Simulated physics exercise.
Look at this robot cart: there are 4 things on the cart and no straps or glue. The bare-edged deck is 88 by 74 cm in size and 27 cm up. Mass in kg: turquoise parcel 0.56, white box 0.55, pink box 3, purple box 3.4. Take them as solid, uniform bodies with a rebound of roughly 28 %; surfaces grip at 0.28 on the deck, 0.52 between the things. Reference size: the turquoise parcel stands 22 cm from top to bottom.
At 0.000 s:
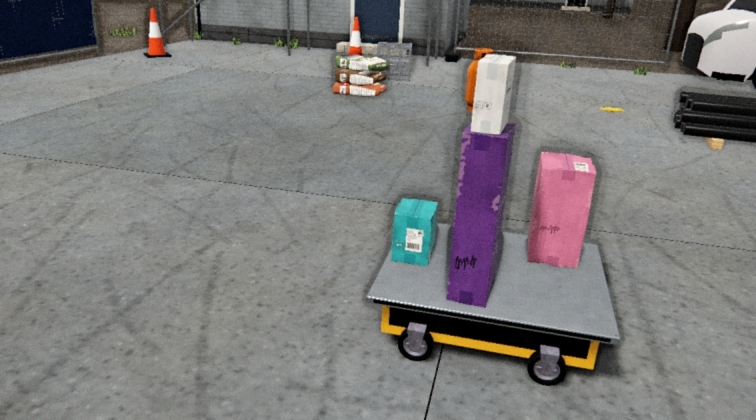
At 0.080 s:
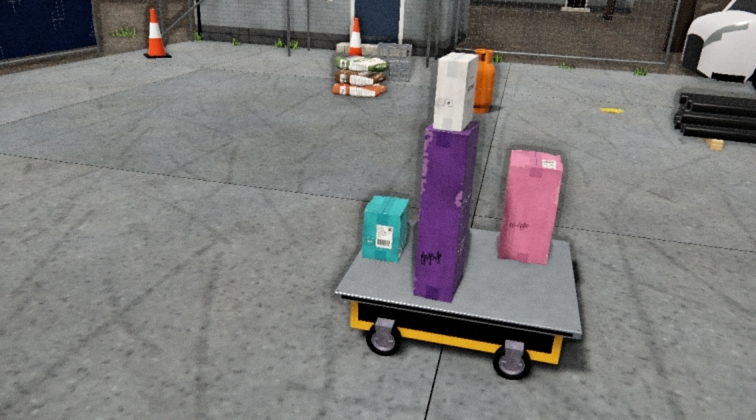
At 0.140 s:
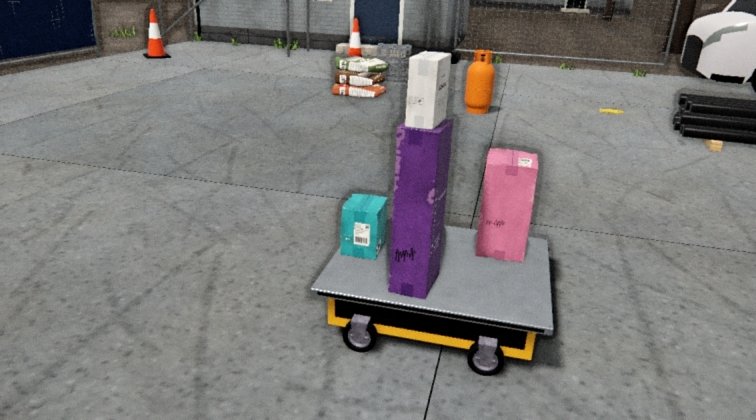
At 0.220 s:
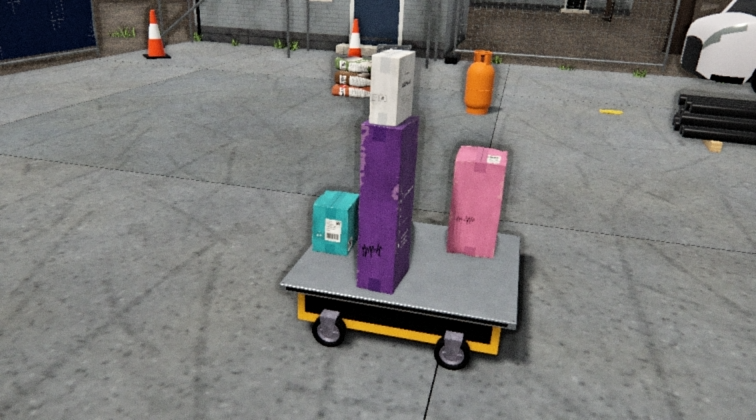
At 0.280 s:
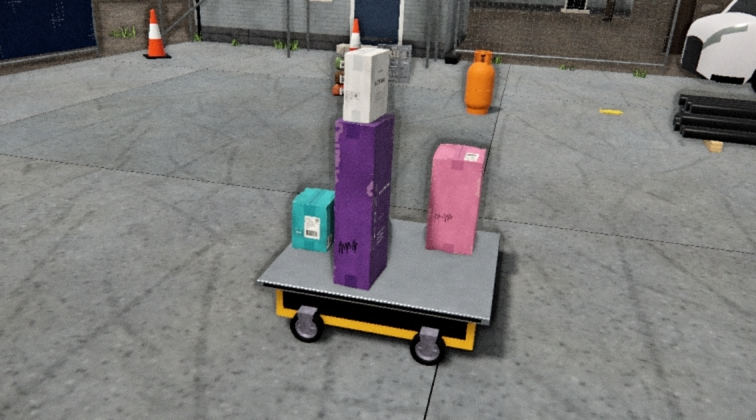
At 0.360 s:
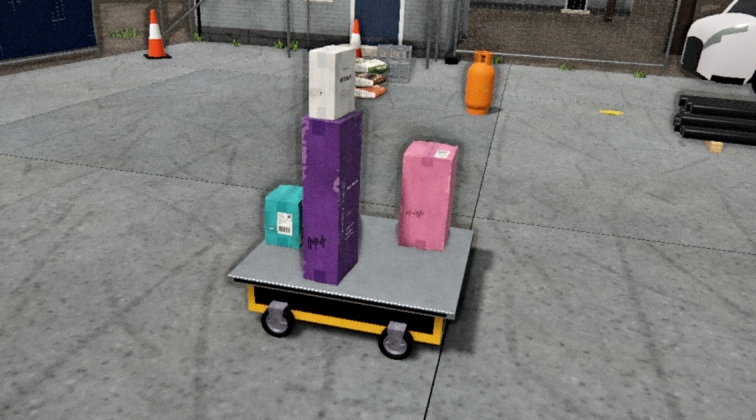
In a paved yard, a flat cart carrying four upright boxes rolls steadily to the left.
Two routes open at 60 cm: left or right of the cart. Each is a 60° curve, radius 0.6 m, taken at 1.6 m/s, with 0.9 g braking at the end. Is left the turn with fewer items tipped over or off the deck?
No, right is.
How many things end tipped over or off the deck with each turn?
With a left turn it's 4; with a right turn it's 3.
Turning left. At 0.86 s, cart has run 138 cm, turned 56°; turquoise parcel and pink box now off the deck; white box slid 36 cm near (118, 78); purple box slid 36 cm.
After 1.46 s, cart has run 167 cm, turned 60°, stopped; white box now off the deck; purple box leaning 19°.
By the end (2.8 s), off the deck, turquoise parcel, white box, pink box and purple box.
Turning right instead, turquoise parcel, white box and purple box tipped over or off the deck, 3 of 4 in all.
